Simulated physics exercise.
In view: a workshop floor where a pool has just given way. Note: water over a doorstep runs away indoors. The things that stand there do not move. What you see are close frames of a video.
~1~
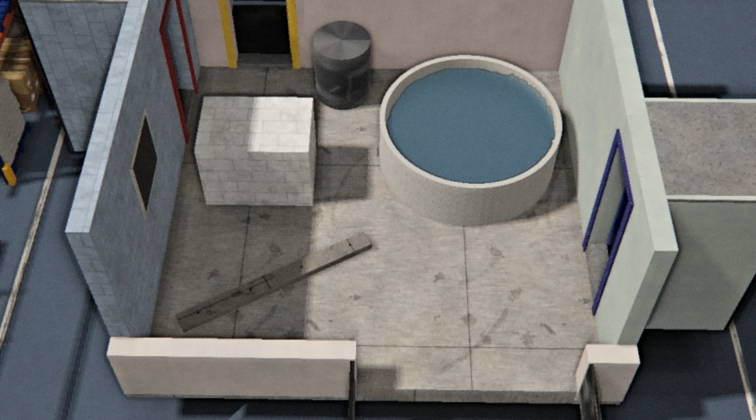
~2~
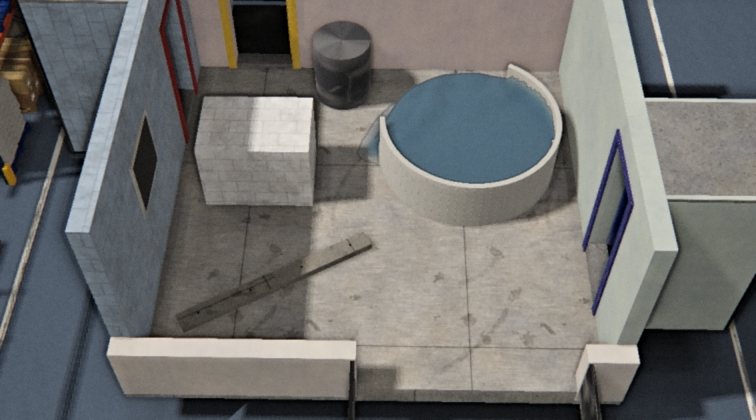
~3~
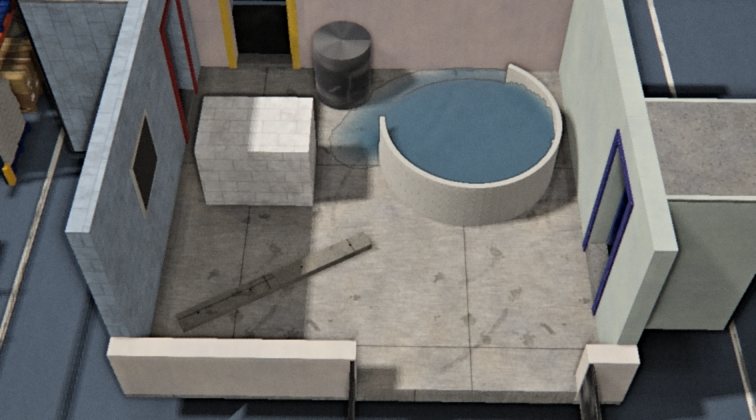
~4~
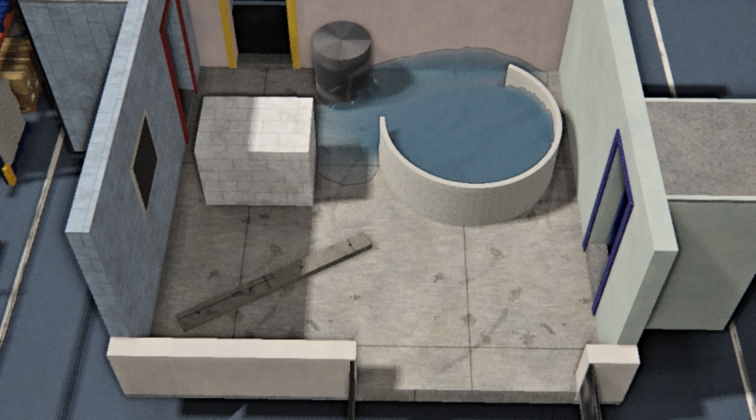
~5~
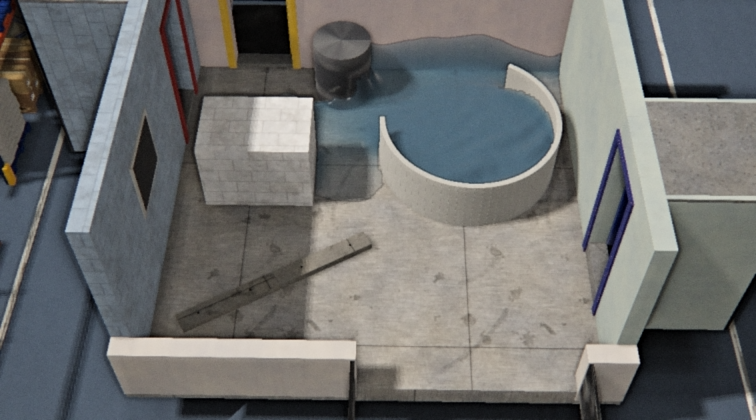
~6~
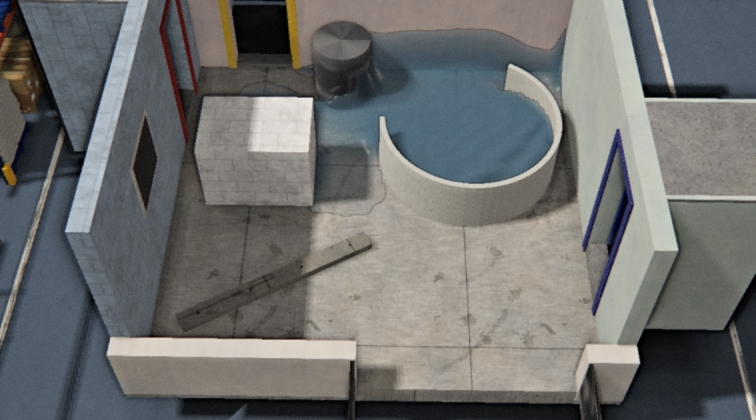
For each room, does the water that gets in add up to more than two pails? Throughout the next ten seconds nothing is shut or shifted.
Red door: More than two buckets; yellow door: More than two buckets; blue door: Two buckets or fewer.
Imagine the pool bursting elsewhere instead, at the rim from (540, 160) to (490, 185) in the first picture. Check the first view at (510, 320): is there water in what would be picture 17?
There: Under water.
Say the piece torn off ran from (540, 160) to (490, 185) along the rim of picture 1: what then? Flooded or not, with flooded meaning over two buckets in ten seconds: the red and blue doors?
As I see it, the red door stays short of it and the blue door tops the mark.
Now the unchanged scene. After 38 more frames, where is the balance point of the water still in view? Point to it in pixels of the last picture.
Centre of the water: Near (381, 164).
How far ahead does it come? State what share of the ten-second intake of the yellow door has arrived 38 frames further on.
About 55 per cent.
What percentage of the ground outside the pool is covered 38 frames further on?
Around 95 percent, give or take.
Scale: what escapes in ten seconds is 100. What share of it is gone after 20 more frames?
Roughly 35 percent of it.
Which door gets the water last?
Observed: The blue one.
A moment on, water covers 35 % of the floor; the red door under two buckets in, the yellow door wet at the sill, nothing in, the blue door not reached.
Next, water covers 50 % of the floor; the red door far over two buckets in, the yellow door wet at the sill, nothing in, the blue door wet at the sill, nothing in.
Then, water covers 85 % of the floor; the red door far over two buckets in, the yellow door under two buckets in, the blue door wet at the sill, nothing in.
Later, water covers 95 % of the floor; the red door far over two buckets in, the yellow door over two buckets in, the blue door wet at the sill, nothing in.
In the end, water covers 95 % of the floor; the red door far over two buckets in, the yellow door far over two buckets in, the blue door wet at the sill, nothing in.
